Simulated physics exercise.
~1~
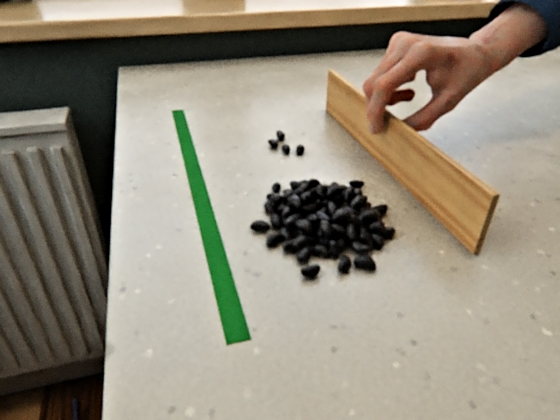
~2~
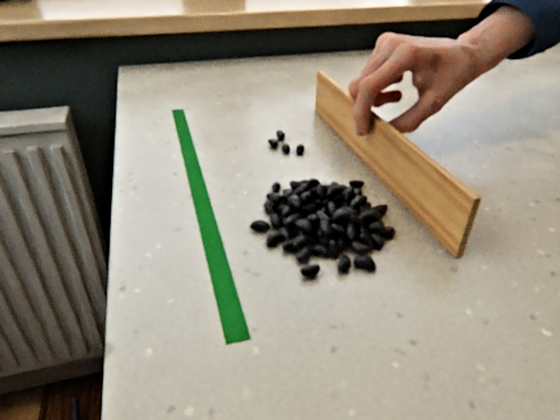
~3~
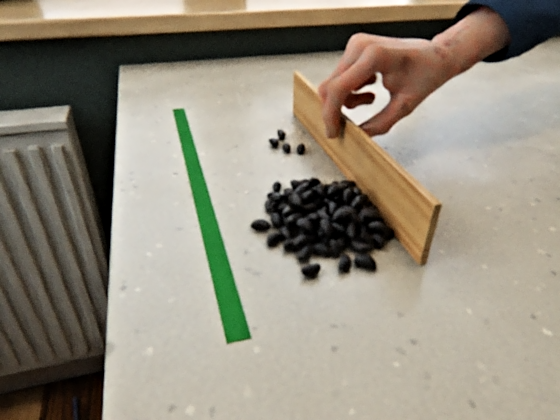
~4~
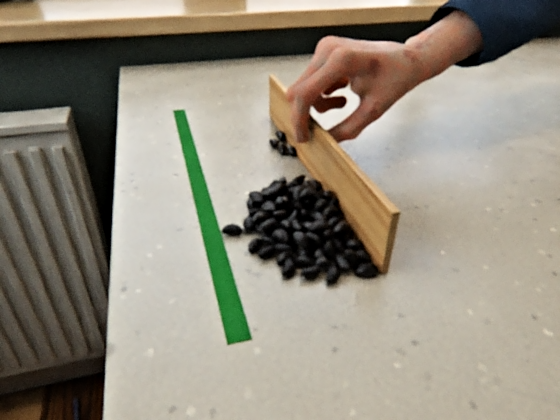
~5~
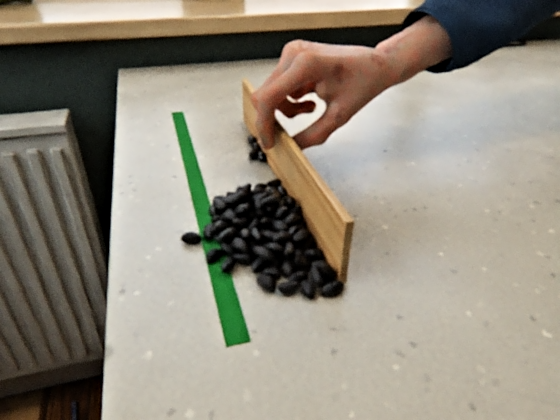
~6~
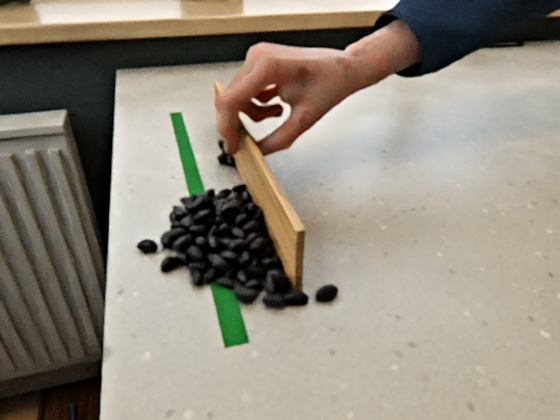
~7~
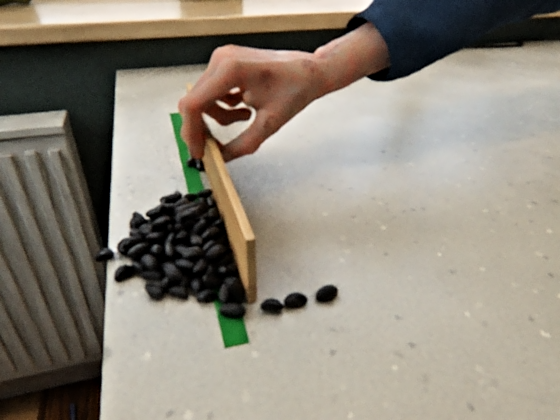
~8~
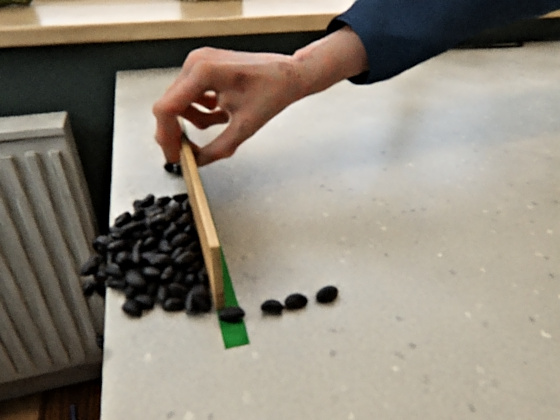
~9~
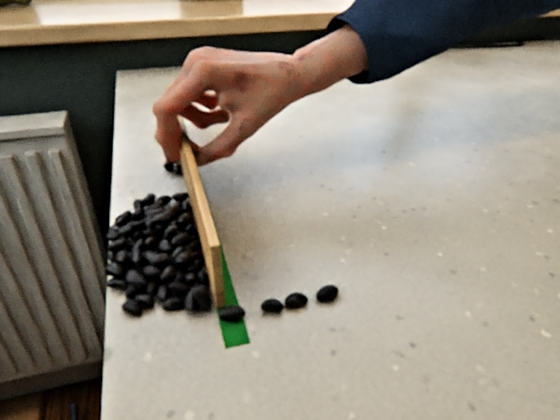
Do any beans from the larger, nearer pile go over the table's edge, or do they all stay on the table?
Some beans from the larger, nearer pile go over the edge, while the small group farther back all stays on the table.
A hand sweeps black beans left with a wooden strip, and some drop off the table.
